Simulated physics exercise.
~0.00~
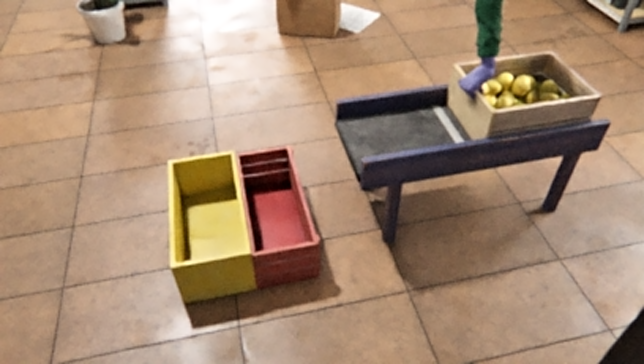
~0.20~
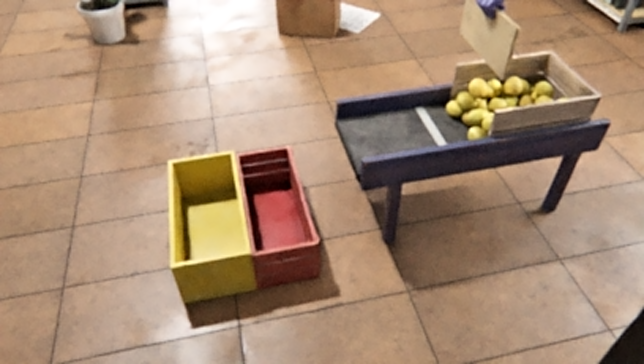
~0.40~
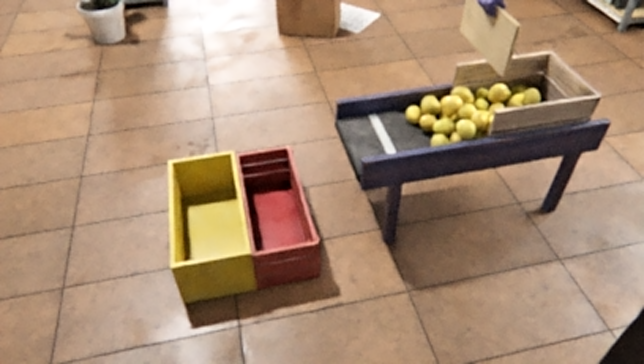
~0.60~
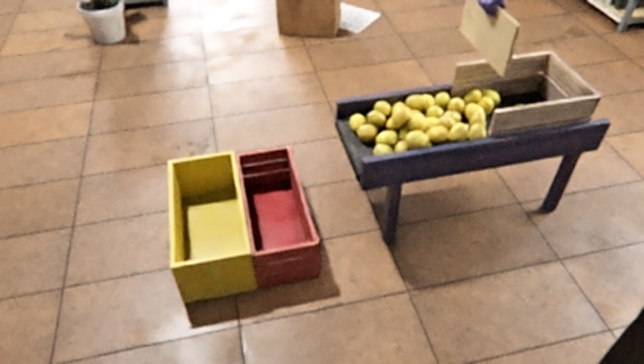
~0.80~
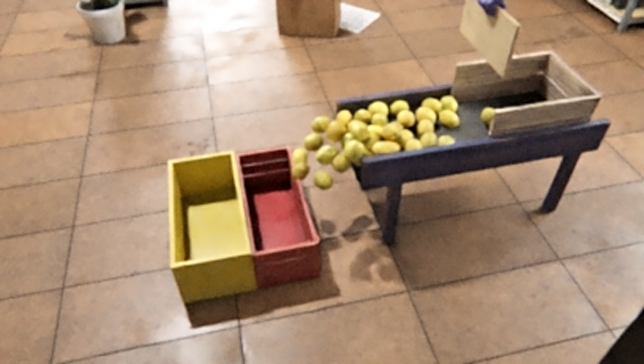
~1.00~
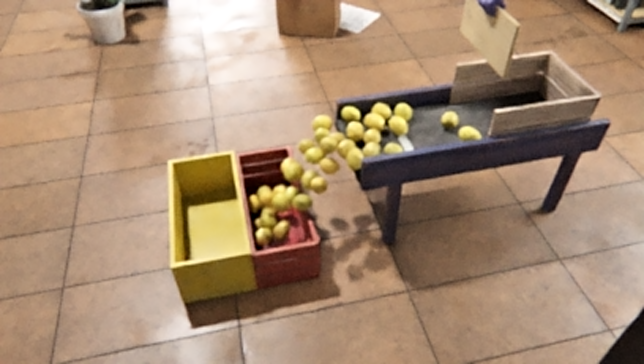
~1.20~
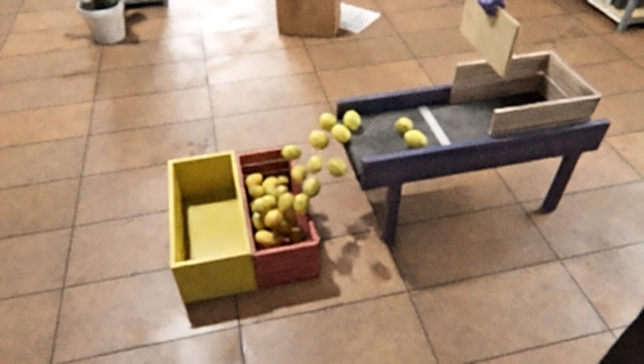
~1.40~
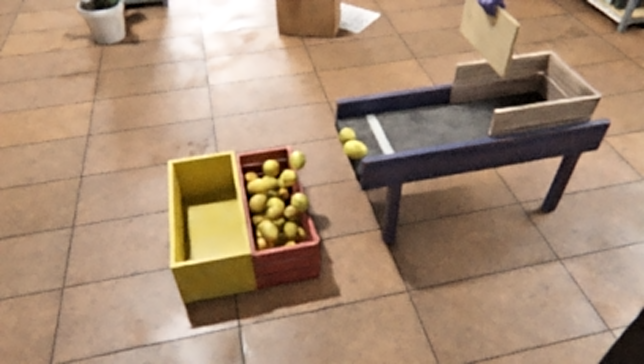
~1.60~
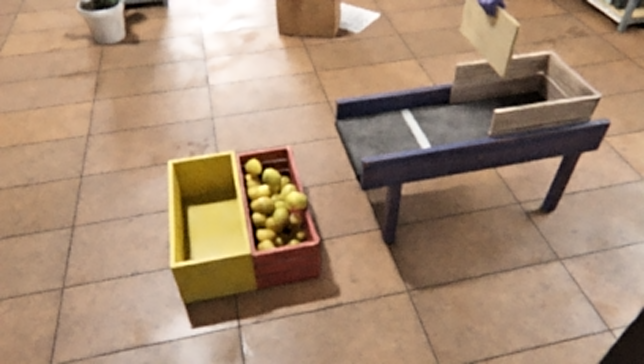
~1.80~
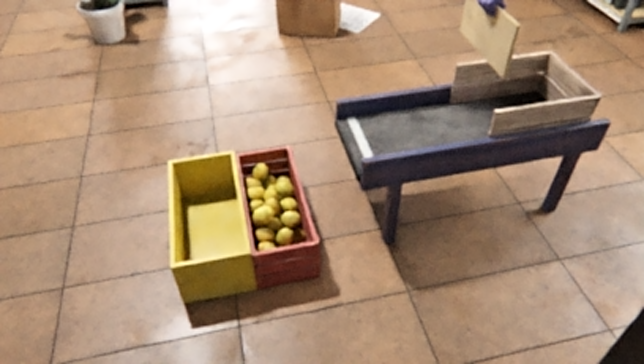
The clip shows a gloved hand lifting a panel from a wooden pen on a raised belt, releasing a load of yellow-green, fruit-like pieces that ride left, spill off the end and drop into a red tub, where they all settle, leaving the belt and the neighbouring yellow tote empty.
